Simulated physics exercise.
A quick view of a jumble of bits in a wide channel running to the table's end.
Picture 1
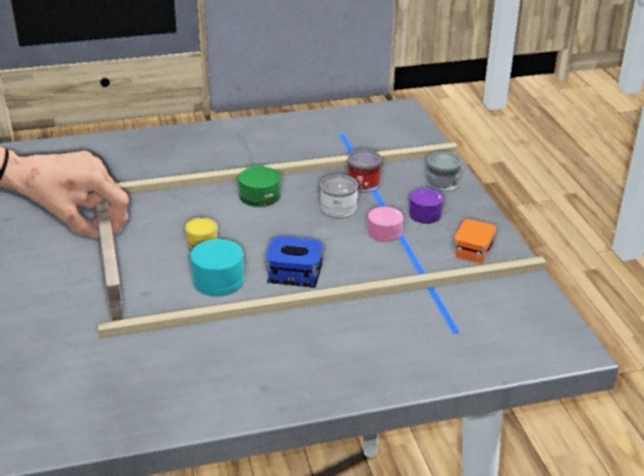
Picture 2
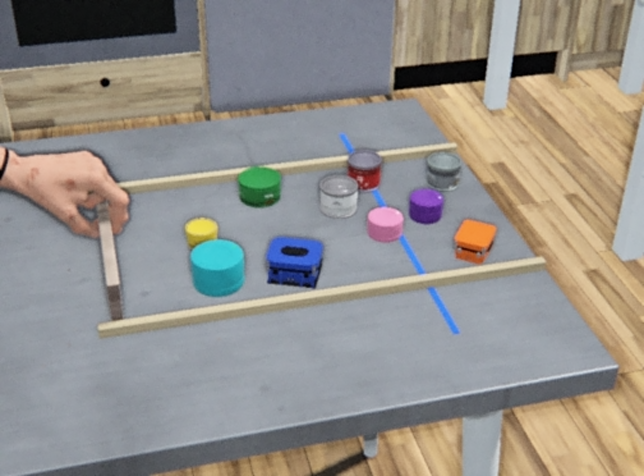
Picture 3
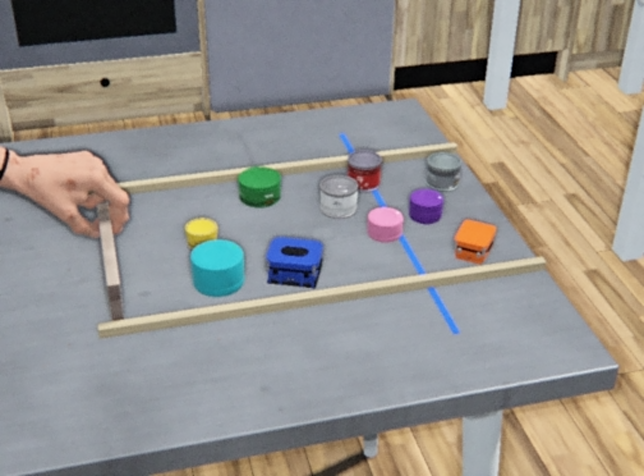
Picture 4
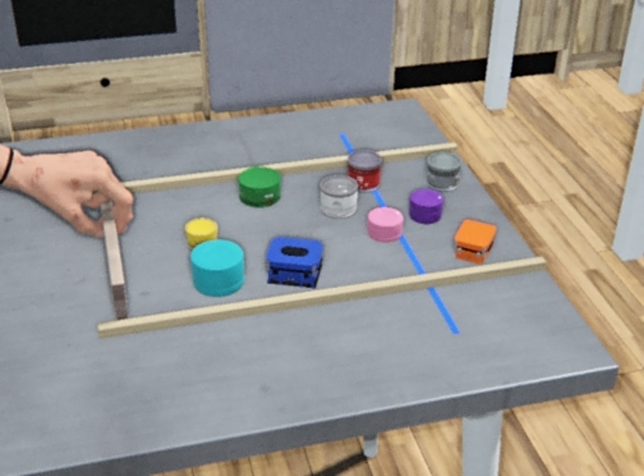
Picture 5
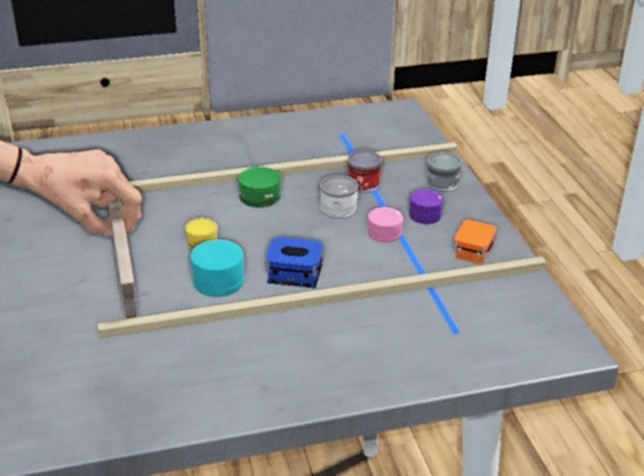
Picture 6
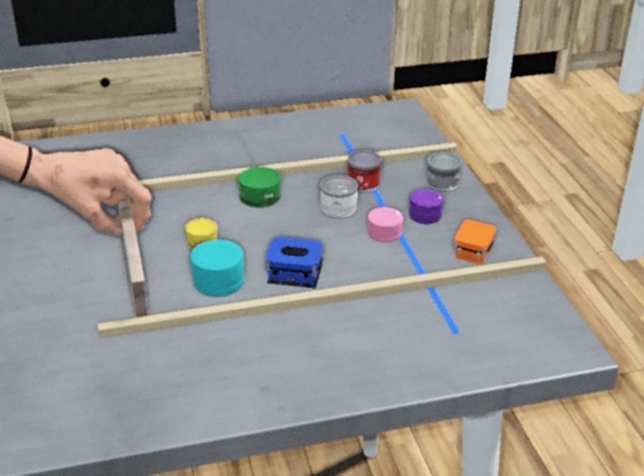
A hand held a wooden board upright at the left of a channel of small tubs, tins and cases, then slid it slightly to the right, while the scattered items stayed still.
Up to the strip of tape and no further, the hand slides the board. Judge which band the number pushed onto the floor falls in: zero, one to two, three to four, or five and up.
It ends with no piece gone from the top.
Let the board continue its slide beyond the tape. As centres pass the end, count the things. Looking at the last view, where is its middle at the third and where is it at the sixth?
At (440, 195) for the third, at (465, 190) for the sixth.
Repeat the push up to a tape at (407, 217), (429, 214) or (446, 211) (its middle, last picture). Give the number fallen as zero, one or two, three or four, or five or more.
First one to two, then just one or two, then three or four.
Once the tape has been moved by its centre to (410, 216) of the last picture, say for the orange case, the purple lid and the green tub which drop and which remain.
The orange case? It does not stay. The purple lid? It is safe. The green tub? It is safe.
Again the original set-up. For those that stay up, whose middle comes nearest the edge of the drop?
That one is the orange case.
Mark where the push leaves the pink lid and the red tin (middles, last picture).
Near (433, 218) and (424, 163).
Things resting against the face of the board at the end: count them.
My count gives 4.
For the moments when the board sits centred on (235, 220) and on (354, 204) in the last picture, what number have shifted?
First 3, then 8.
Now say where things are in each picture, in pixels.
In the first picture, grey pot (444, 172); orange case (475, 243); purple lid (426, 206); board (107, 237); tape (391, 219).
In the second picture, orange case (474, 244); pink lid (385, 225).
In the third picture, purple lid (426, 206); red tin (364, 171).
In the fourth picture, grey pot (444, 172); white tin (339, 197).
In the fifth picture, orange case (474, 244); green tub (260, 187).
In the sixth picture, grey pot (444, 172); orange case (474, 244); purple lid (426, 206); board (128, 234); tape (391, 219).
Early on, none off yet; grey pot at rest near (444, 172); orange case at rest near (474, 244); purple lid at rest near (426, 206).
Finally, the number that fall off is zero.
